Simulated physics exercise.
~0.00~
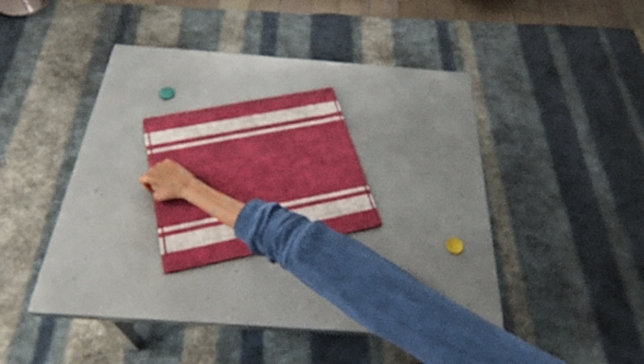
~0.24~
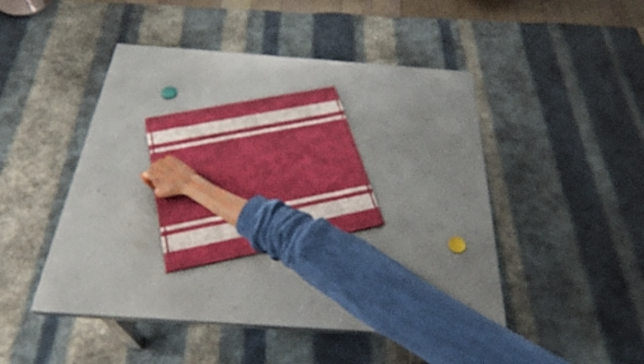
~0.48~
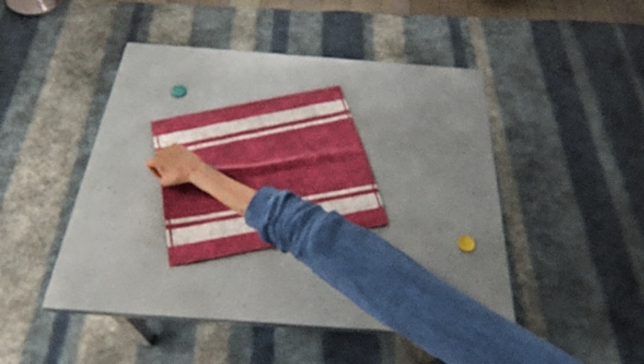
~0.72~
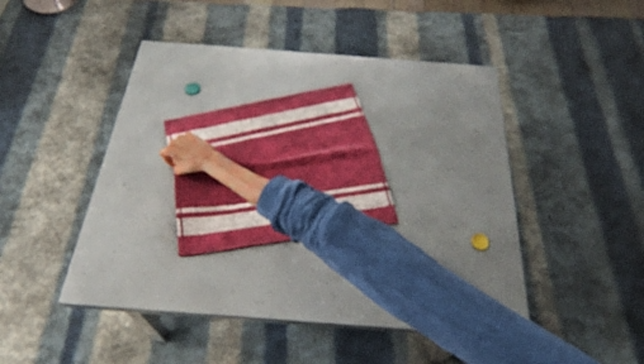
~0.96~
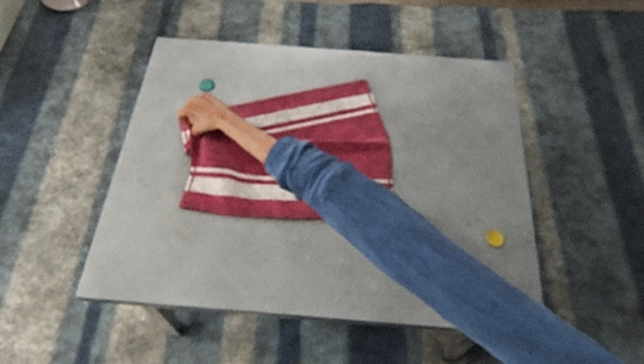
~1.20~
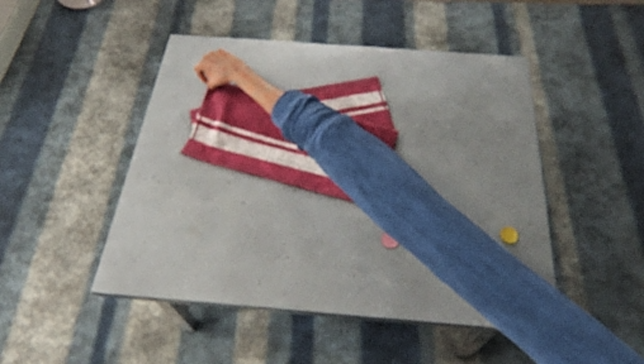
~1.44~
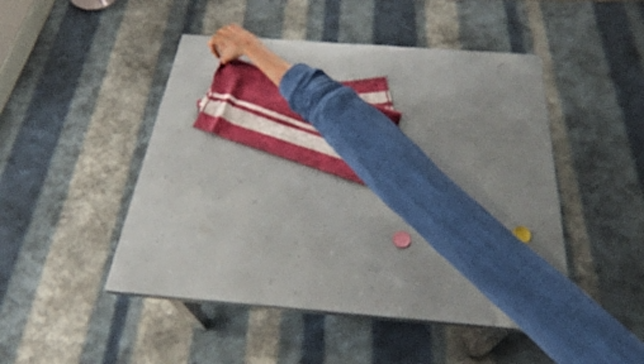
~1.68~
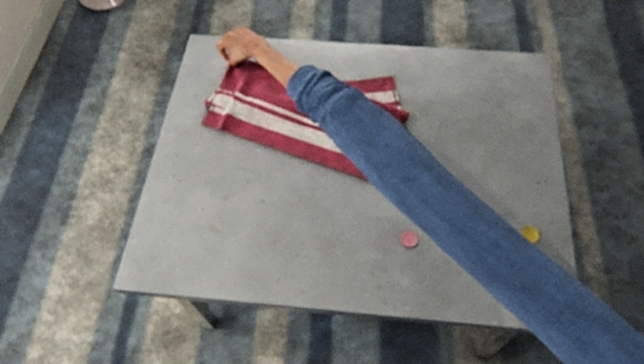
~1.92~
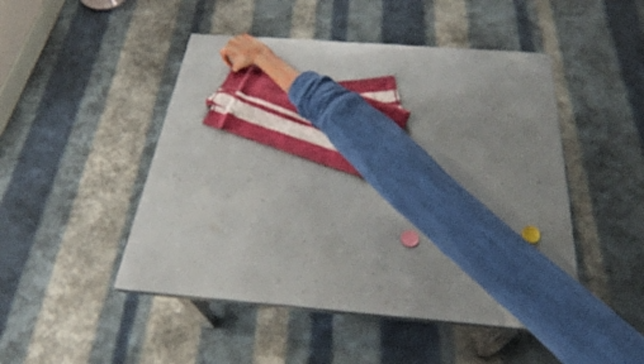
At first, a red tea towel with pale stripes lies flat on a grey table, with a teal cap near its upper left and a yellow token to the right, while a hand in a blue sleeve pinches its left edge. The hand then draws that edge upward, and the towel begins to crease and fold. As the lower part slides up, a pink token comes into view below it. The hand carries the pinched edge toward the table's top left and sets it down. Finally, the bunched towel covers the teal cap, while the pink and yellow tokens remain uncovered.
